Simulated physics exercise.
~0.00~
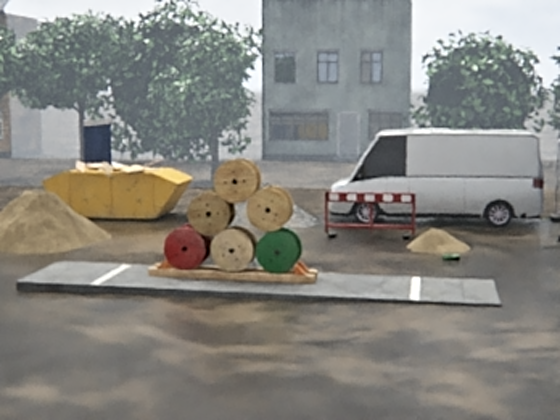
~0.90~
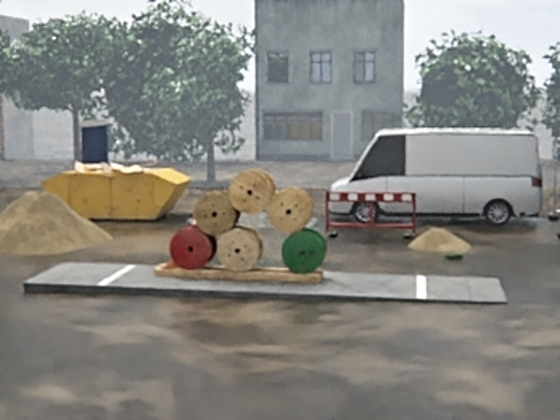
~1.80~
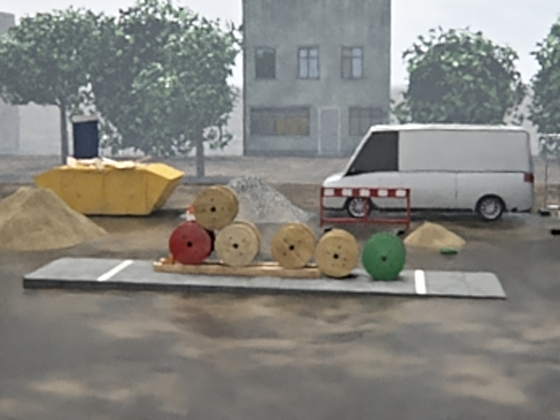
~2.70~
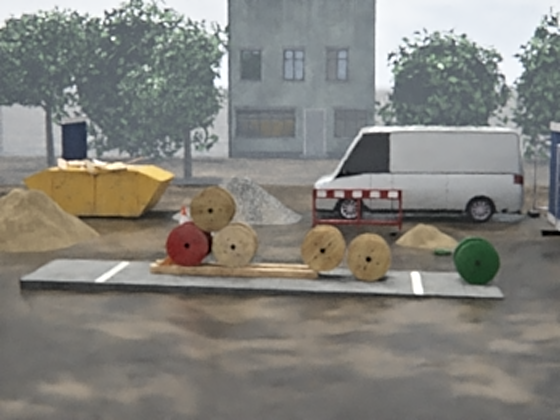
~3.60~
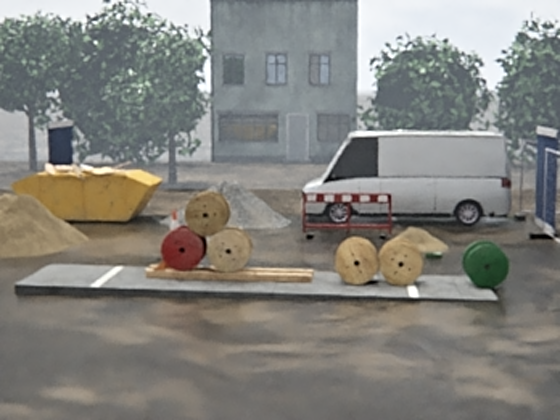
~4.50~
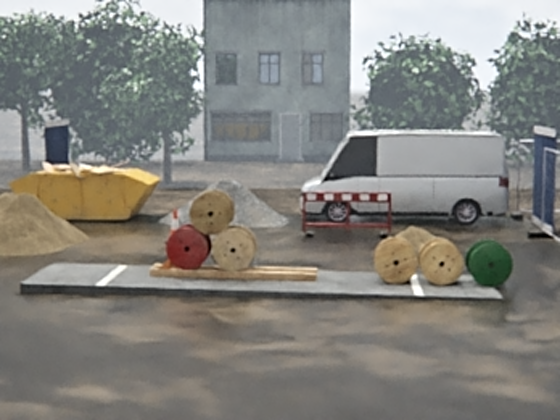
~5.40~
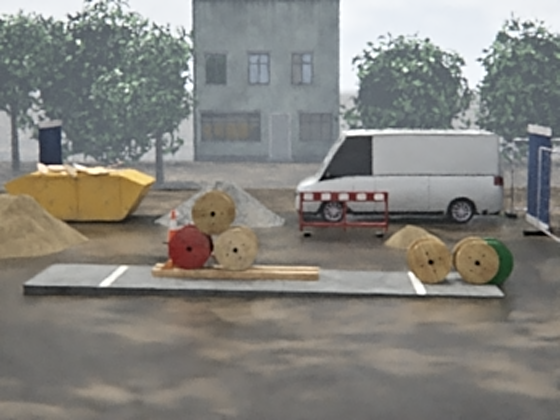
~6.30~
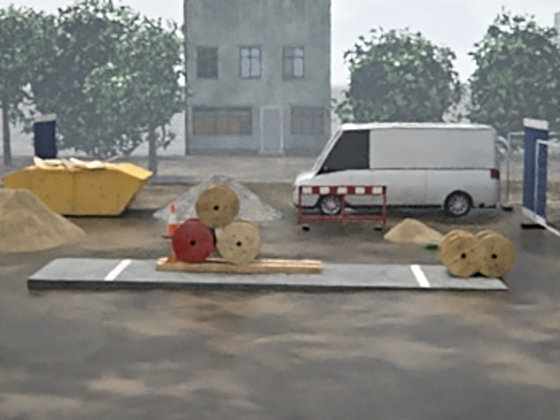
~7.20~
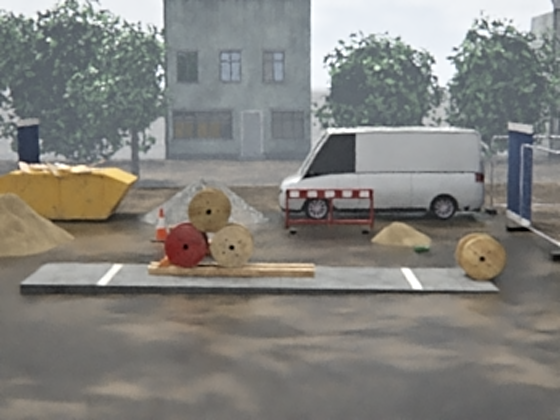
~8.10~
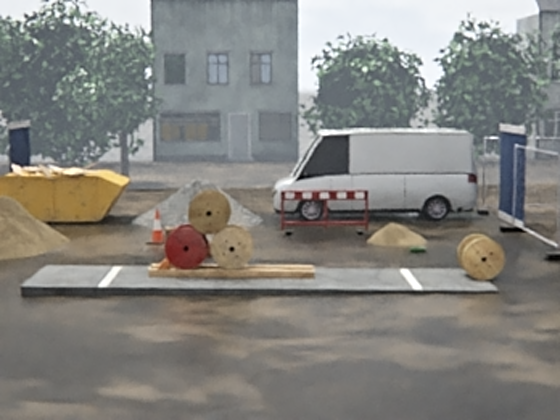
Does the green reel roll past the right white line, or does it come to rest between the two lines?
The green reel rolls past the right white line, while the red one stays between the lines on the bearers.
